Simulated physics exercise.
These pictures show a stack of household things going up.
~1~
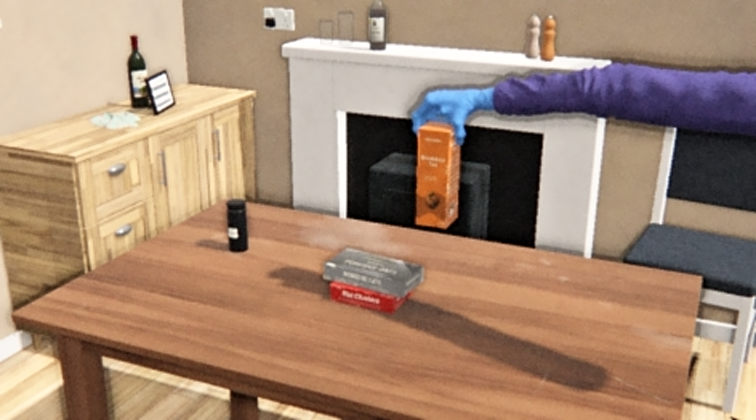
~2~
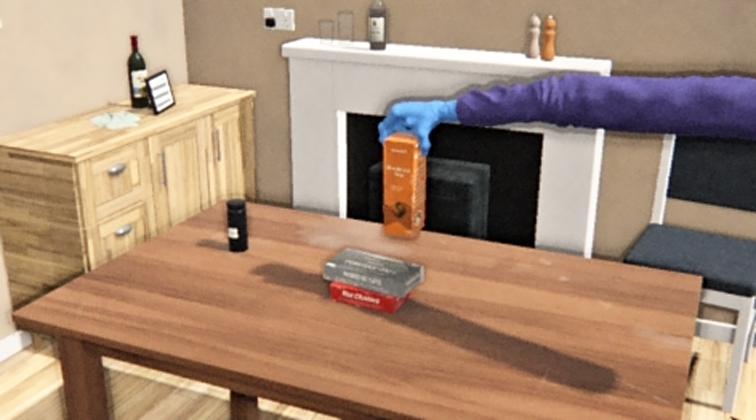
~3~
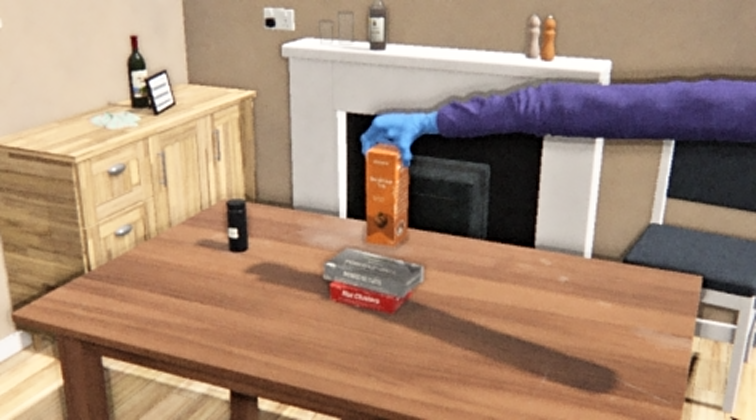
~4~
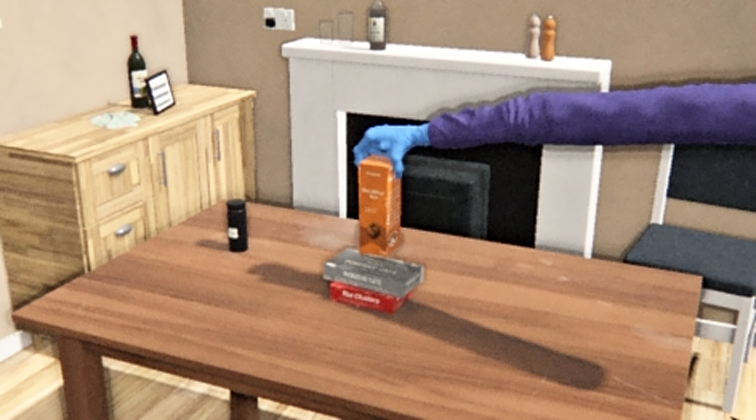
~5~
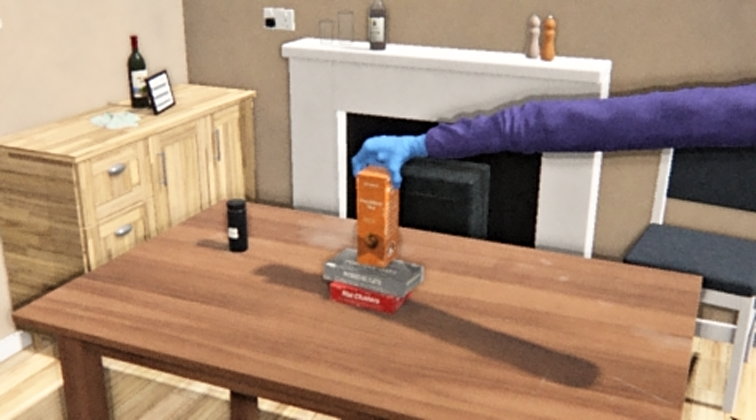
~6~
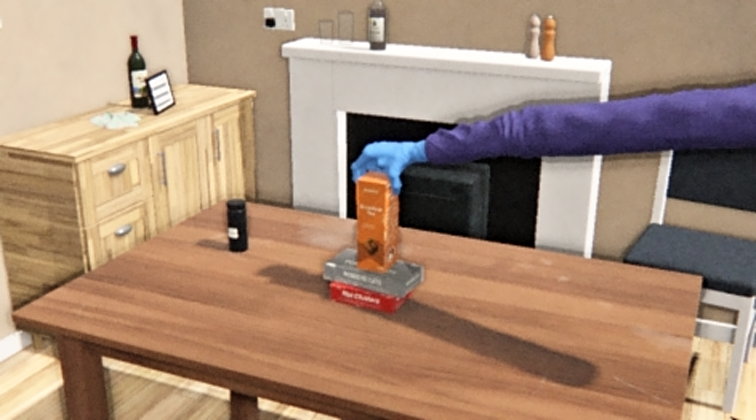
A blue-gloved hand in a purple sleeve moves an orange carton leftward and down over a wooden table, then sets it upright on a grey packet stacked on a red one, keeping hold of its top.
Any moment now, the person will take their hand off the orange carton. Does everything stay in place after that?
Yes, the pile will be okay.
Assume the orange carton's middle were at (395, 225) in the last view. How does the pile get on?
Next, the heap stays put.
Then, 0.30 s after the last picture, nothing has stirred.
Then, 0.80 s after the last picture, orange carton resting near (378, 222).
At rest, all 4 in place. Seen from the same camera at the end, orange carton near (378, 222). The pile holds.
